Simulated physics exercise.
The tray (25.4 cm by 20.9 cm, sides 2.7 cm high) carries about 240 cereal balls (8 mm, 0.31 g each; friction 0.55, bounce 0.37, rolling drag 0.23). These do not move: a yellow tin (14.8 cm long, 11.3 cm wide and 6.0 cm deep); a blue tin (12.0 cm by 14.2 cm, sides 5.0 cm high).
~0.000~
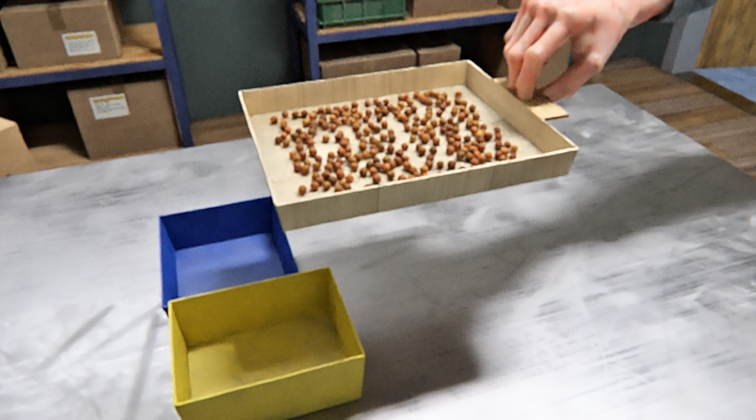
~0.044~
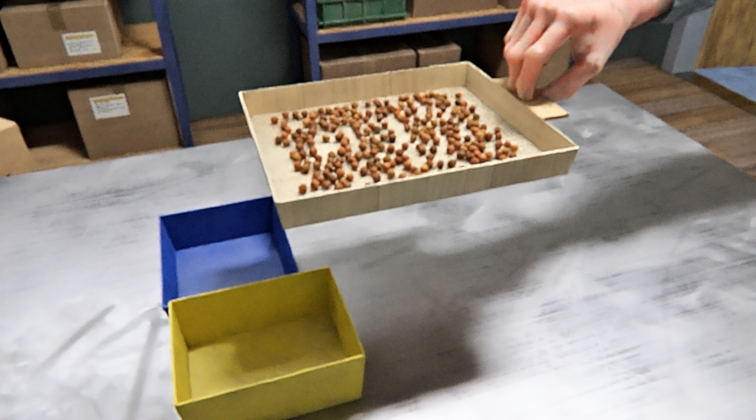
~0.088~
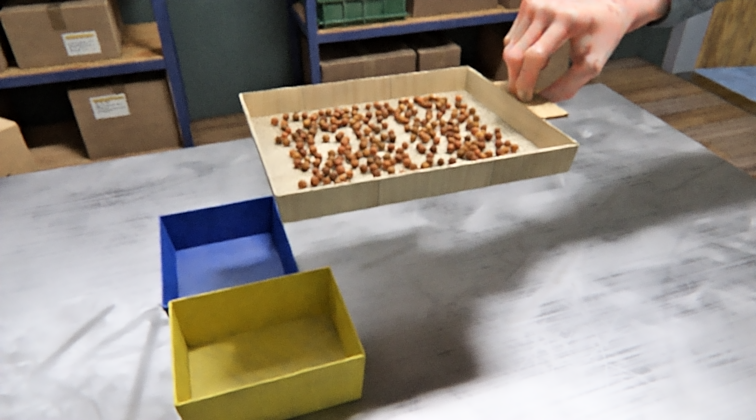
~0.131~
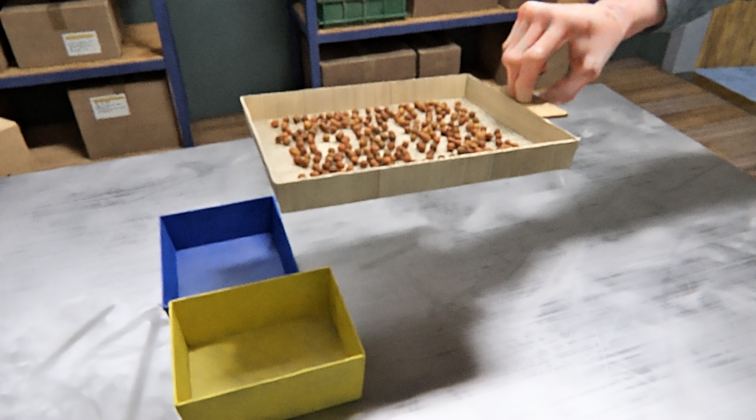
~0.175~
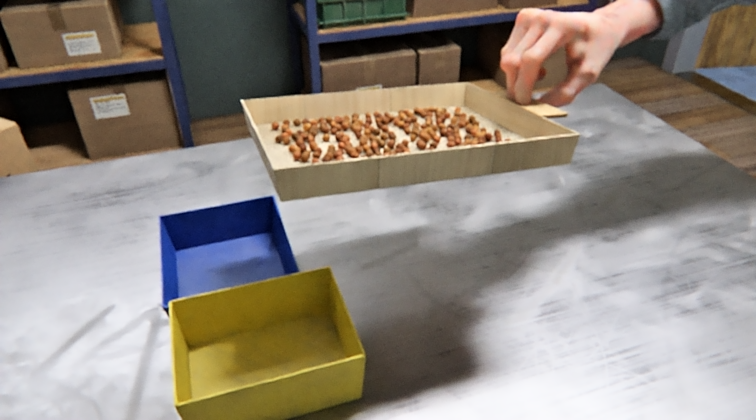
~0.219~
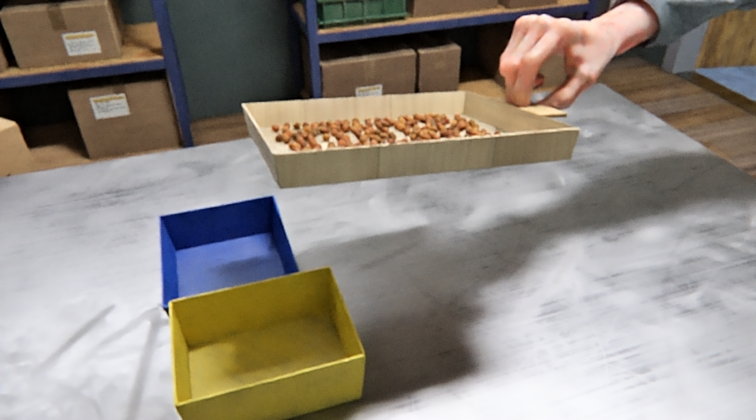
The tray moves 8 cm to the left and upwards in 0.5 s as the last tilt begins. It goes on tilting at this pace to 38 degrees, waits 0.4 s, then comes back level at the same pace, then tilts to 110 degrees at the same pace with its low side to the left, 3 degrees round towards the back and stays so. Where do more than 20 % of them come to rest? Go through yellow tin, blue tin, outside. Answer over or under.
Yellow tin: Under, blue tin: Under, outside: Over.
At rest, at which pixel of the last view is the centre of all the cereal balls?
Near (322, 274).
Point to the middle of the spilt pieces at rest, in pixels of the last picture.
At about (325, 274).
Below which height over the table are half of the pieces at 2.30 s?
Roughly 12 cm.
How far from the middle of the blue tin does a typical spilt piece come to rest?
About 12 cm.
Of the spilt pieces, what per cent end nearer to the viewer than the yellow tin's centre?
Roughly 0 per cent.
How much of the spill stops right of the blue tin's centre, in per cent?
Some 100 per cent.
Then, at 1.02 s, tilt 34 degrees; tray 100 %; middle of all pieces on or above the table near (396, 144).
Then, at 1.68 s, tilt 16 degrees; tray 100 %; middle of all pieces on or above the table near (367, 85).
After 2.30 s, tilt 75 degrees; tray 95 %, blue tin 5 %; middle of all pieces on or above the table near (286, 203).
After 2.88 s, tilt 110 degrees; tray 15 %, outside 60 %, blue tin 10 %, in the air 15 %; middle of all pieces on or above the table near (320, 261).
At rest (3.6 s), tray 0 %, yellow tin 0 %, outside 85 %, blue tin 10 %.
